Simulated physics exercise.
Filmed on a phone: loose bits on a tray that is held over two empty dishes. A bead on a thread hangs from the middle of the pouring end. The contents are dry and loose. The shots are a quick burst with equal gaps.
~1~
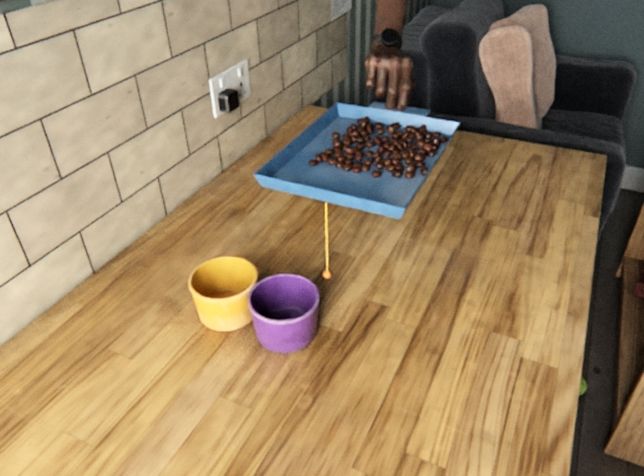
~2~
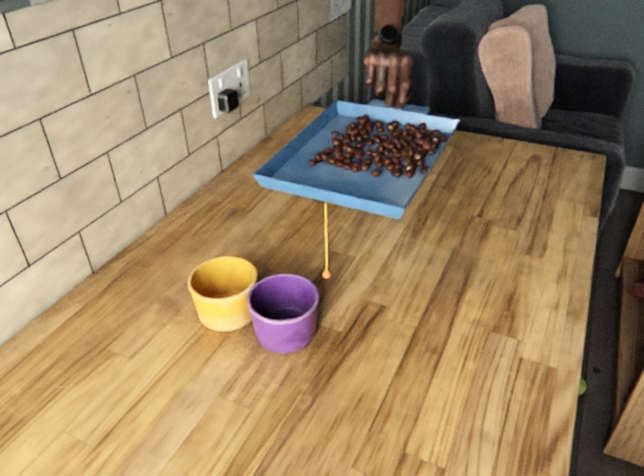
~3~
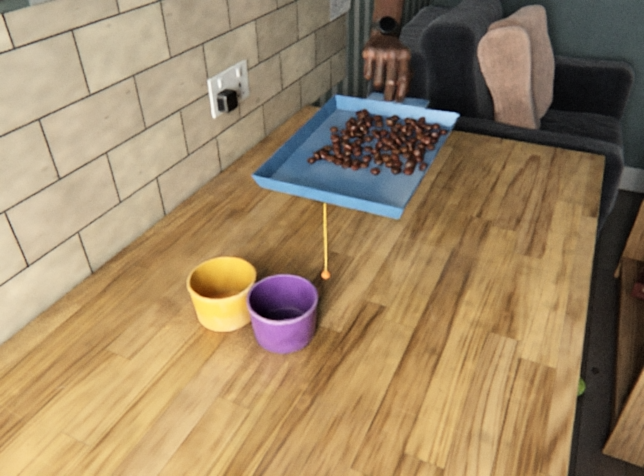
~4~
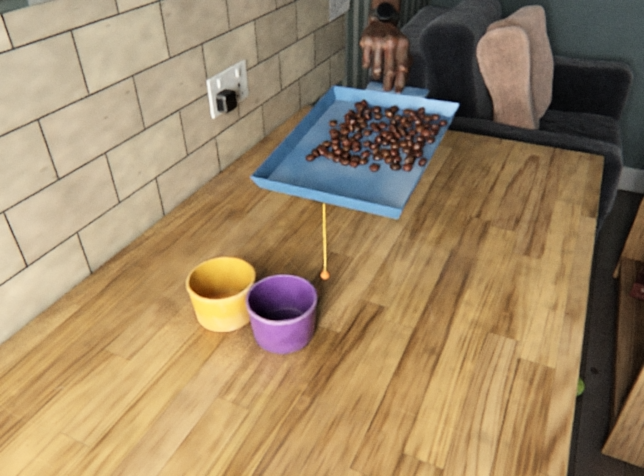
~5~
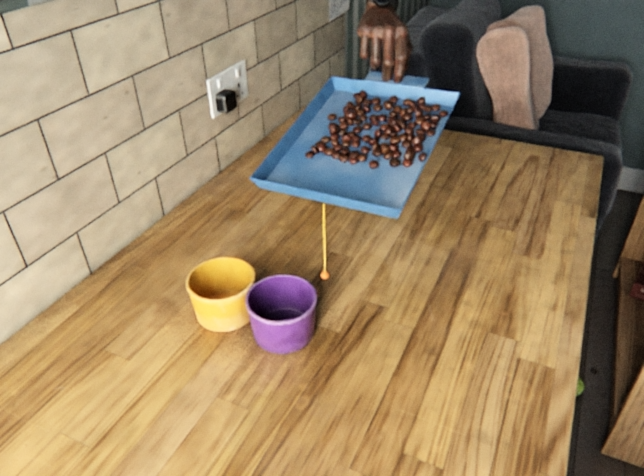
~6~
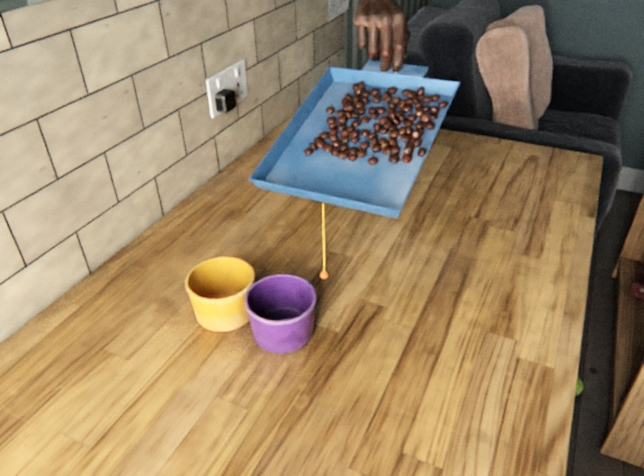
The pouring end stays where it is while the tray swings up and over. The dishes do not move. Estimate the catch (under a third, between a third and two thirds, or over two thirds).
Together they catch from one third to two thirds.
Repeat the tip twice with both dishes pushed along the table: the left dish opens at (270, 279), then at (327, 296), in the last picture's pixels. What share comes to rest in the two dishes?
The first gives 60 %, the second 30 %.
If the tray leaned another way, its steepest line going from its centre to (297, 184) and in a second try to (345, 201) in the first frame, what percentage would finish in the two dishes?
First some 50, then 20 per cent.
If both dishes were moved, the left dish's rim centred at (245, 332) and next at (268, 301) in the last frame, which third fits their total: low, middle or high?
The first try: Below one third. The second: Above two thirds.
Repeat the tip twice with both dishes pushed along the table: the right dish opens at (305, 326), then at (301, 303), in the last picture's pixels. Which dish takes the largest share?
The first try: The dish on the right. The second: The right-hand dish.
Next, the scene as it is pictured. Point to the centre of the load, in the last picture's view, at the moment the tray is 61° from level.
Close to (318, 194).
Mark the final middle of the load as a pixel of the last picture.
Near (293, 336).
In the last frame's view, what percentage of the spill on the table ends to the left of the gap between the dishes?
Some 0 per cent.
Soon after the last picture, tray tipped steeply; most on the tray; about a quarter in the air.
A little later, tray tipped past a quarter turn; about a quarter on the tray; about a third in the right dish; a stray few in the left dish; about a quarter outside both; about a quarter in the air.
Later still, tray tipped past a quarter turn; about half in the right dish; a stray few in the left dish; about half outside both.
At rest, tray tipped past a quarter turn; about half in the right dish; a stray few in the left dish; about half outside both.
